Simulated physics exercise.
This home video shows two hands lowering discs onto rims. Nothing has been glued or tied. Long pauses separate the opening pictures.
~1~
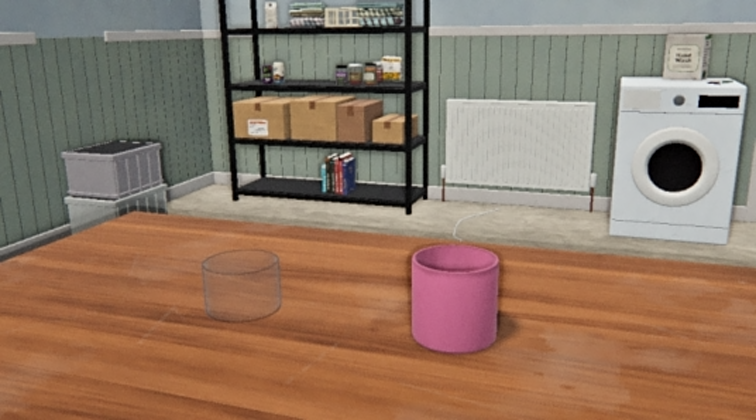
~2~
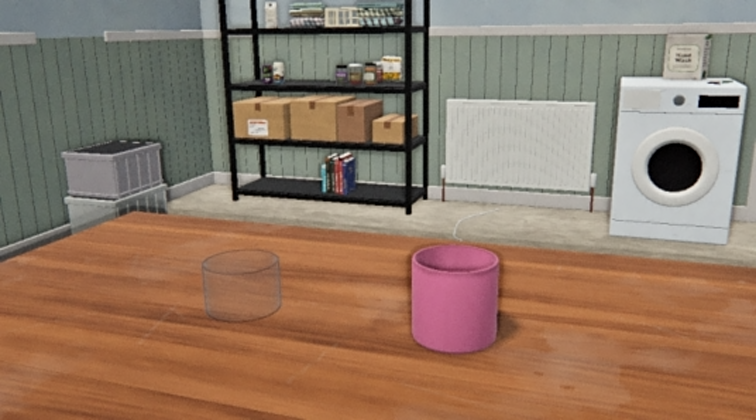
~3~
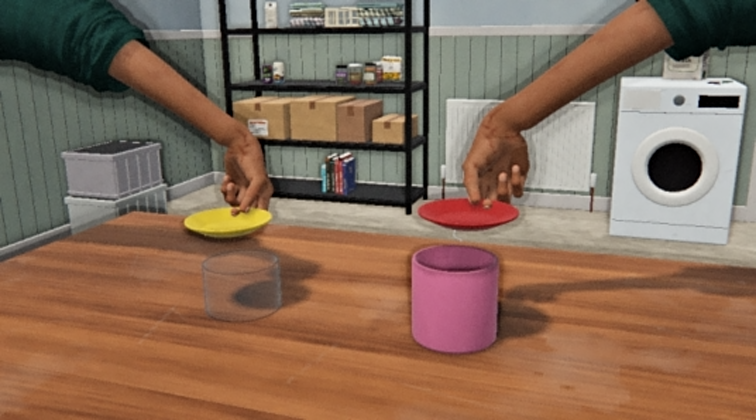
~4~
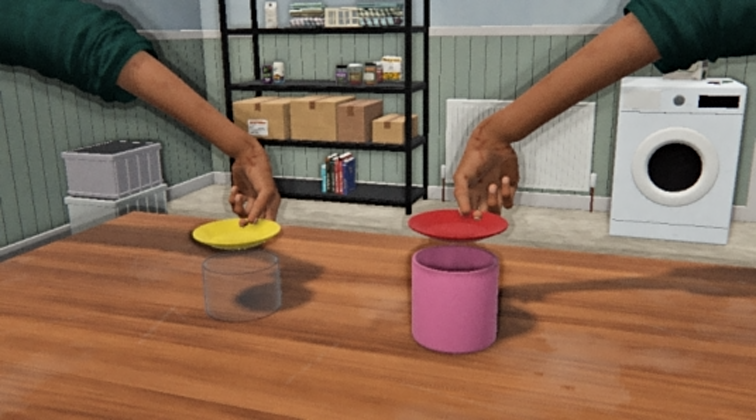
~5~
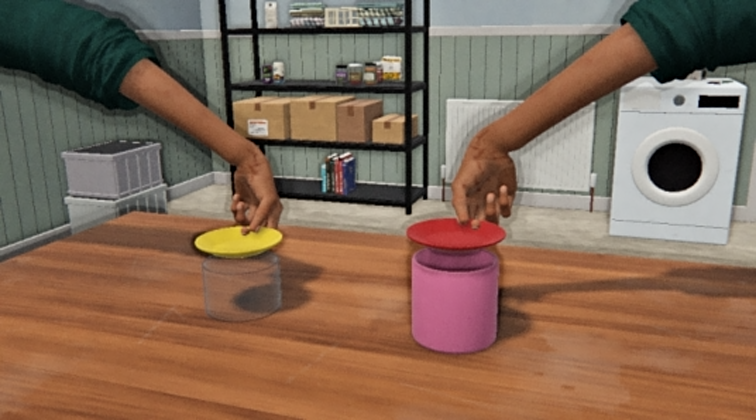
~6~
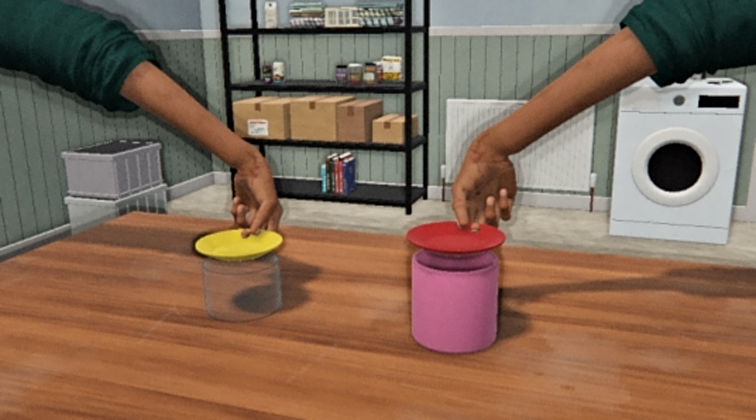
Two hands came in above a clear glass container and a pink one on a wooden table, then lowered a yellow disc over the left rim and a red disc over the right, still holding both.
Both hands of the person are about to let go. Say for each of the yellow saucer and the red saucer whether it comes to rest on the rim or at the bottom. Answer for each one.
In the end the yellow saucer will stay up I'd say; the red saucer will stay up I'd say.
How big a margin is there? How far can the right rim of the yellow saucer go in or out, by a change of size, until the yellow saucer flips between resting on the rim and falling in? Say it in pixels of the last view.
Going left, a shift of 8 pixels.
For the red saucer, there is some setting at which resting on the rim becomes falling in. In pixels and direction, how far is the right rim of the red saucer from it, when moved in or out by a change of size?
8 px left, roughly.
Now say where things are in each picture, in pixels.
Right jug (455, 297), in the first frame.
Left glass (242, 284), in the second frame.
Still on the way; yellow saucer (229, 224); right jug (455, 297), in the third frame.
Still on the way; red saucer (457, 228); left glass (242, 284), in the fourth frame.
Still on the way; yellow saucer (240, 244); right jug (455, 297), in the fifth frame.
In place, still held; yellow saucer (240, 247); red saucer (456, 241); left glass (242, 284), in the sixth frame.
Then, 0.10 s past the last view, yellow saucer moving near (240, 255); red saucer sitting on the rim near (455, 253).
Finally, the yellow saucer covers the opening, near (240, 255); the red saucer covers the opening, near (455, 252).
